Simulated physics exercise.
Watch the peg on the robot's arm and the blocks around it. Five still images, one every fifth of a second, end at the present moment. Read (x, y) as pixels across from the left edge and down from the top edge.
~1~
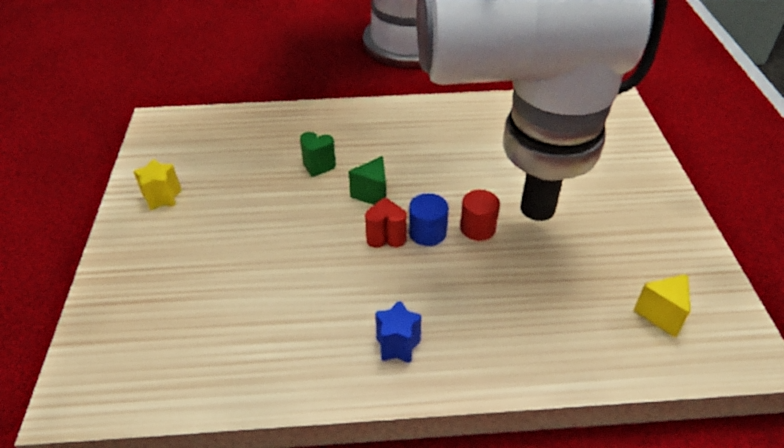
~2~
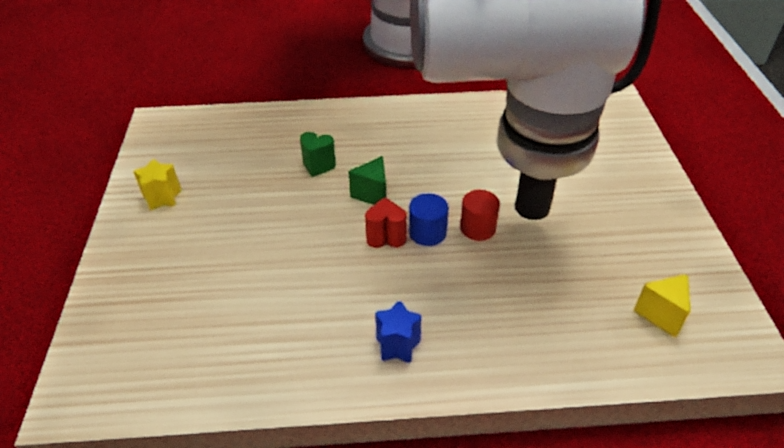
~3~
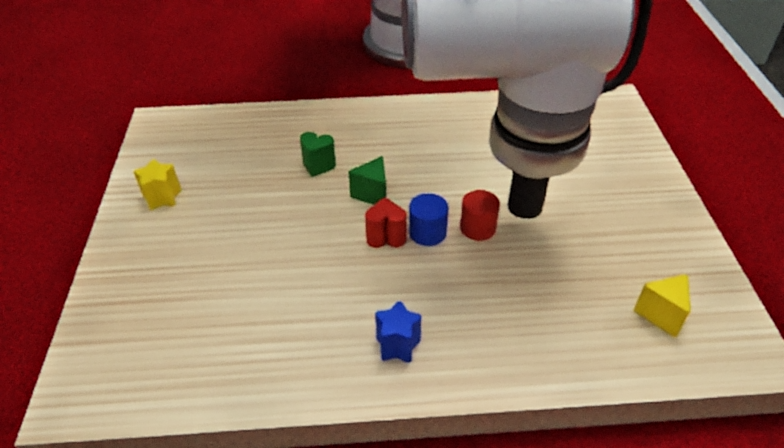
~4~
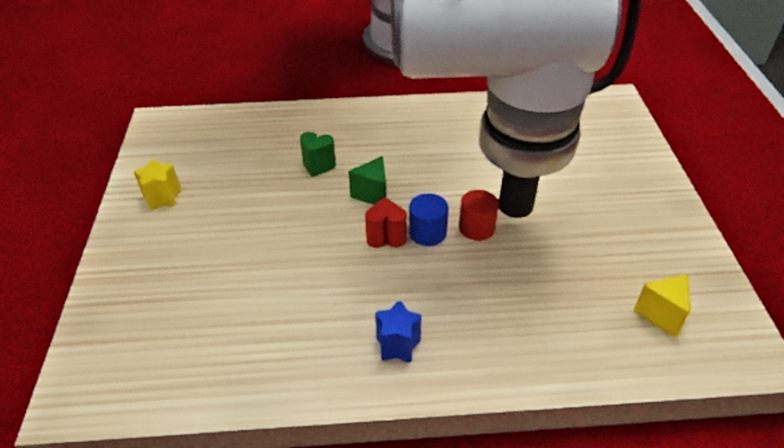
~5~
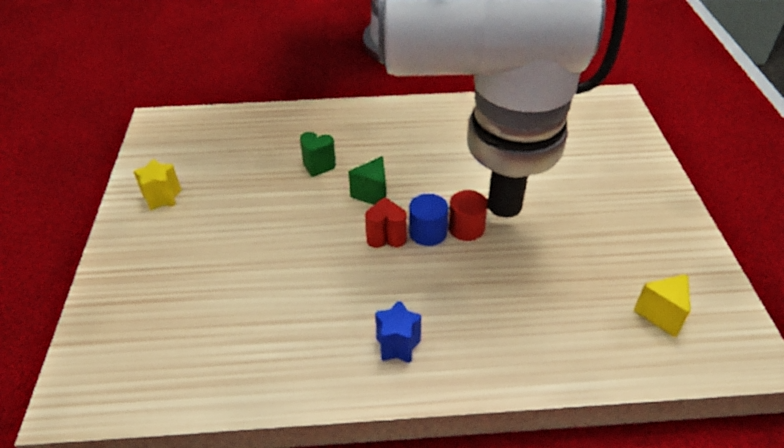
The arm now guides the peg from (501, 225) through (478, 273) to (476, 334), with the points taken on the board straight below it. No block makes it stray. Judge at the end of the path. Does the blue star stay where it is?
It seems so.
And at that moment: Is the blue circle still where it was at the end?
I expect not.
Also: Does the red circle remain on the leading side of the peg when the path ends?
That would be a no.
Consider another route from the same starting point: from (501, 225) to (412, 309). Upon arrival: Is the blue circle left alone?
I believe not.
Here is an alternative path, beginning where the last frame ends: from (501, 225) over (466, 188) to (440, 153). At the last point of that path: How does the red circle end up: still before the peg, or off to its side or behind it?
The peg will have lost it.
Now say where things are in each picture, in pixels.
The first picture shows peg tip (538, 209); block tops, red heart (386, 211); blue star (398, 320); blue circle (429, 206); red circle (481, 201).
The second picture shows peg (532, 208); blocks unchanged.
The third picture shows peg (525, 207); blocks unchanged.
The fourth picture shows peg (516, 206); blocks unchanged.
The fifth picture shows peg (505, 206); red heart (386, 211); blue star (398, 320); blue circle (429, 206); red circle (469, 201).
What follows on the original path. One third of the way, peg (484, 237); red heart (381, 212); blue circle (416, 203); red circle (455, 208).
Two thirds of the way, peg (480, 274); red heart (381, 212); blue circle (416, 203); red circle (455, 208).
At the end, peg (479, 316); red heart (381, 212); blue star in place; blue circle (416, 203); red circle (455, 208).
